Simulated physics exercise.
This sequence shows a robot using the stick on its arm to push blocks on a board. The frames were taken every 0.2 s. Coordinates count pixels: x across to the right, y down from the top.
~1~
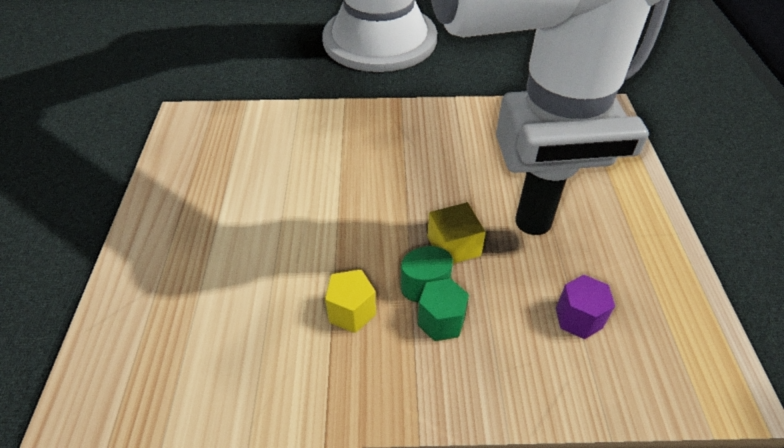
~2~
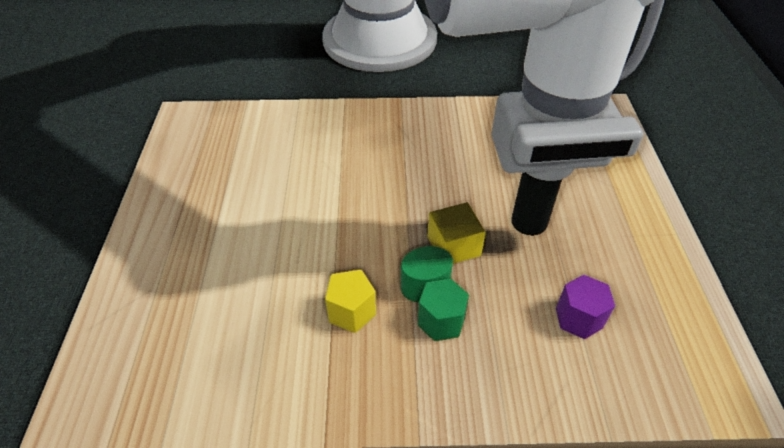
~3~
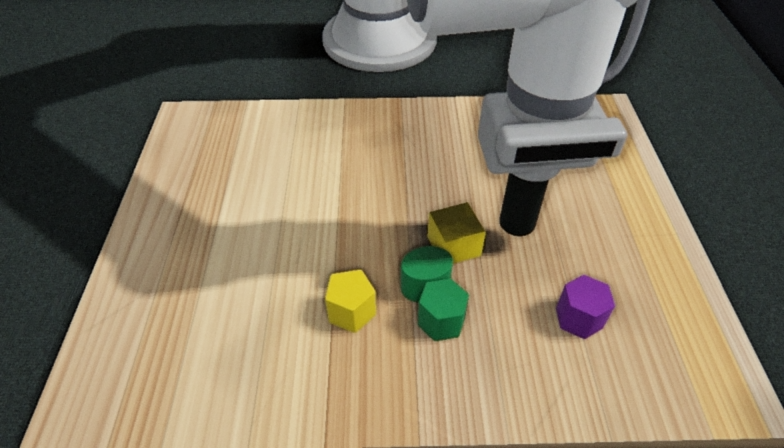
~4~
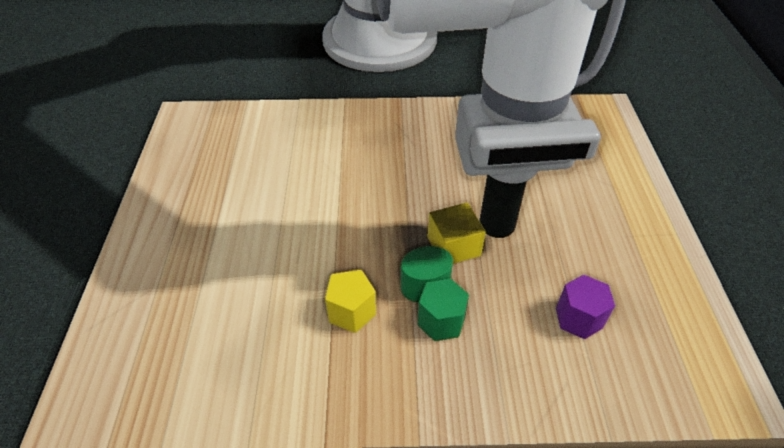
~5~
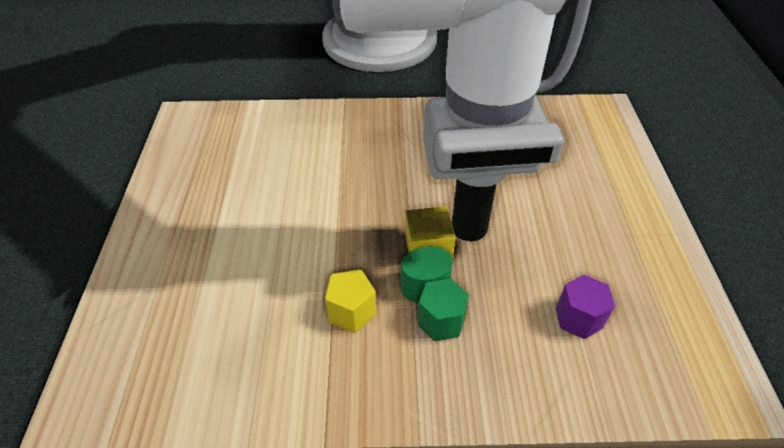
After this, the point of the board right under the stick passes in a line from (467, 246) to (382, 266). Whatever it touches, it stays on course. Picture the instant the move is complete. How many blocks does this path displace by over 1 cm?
In total, one block gets moved by over 1 cm.
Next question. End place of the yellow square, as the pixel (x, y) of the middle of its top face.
Close to (345, 227).
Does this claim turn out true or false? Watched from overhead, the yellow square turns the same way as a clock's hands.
This is true.
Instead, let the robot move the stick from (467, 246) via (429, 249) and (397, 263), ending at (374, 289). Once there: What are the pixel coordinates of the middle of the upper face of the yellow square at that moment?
It is at (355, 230).
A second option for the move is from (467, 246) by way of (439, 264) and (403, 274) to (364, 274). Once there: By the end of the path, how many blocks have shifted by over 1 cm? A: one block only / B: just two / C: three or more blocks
The correct letter is B.
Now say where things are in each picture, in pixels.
The first frame shows stick tip at (533, 222); block tops, yellow five-sided block at (349, 289); green oval block at (427, 262); yellow square at (457, 221).
The second frame shows stick at (529, 223); blocks unchanged.
The third frame shows stick at (517, 223); blocks unchanged.
The fourth frame shows stick at (497, 225); blocks unchanged.
The fifth frame shows stick at (469, 228); yellow five-sided block at (349, 289); green oval block at (427, 262); yellow square at (430, 223).
The first path, step by step. Halfway along, stick at (425, 238); yellow square at (385, 227), turned 20° clockwise.
At the end, stick at (381, 248); yellow five-sided block in place; green oval block at (422, 265), turned 15° anticlockwise; yellow square at (345, 227), turned 45° clockwise.
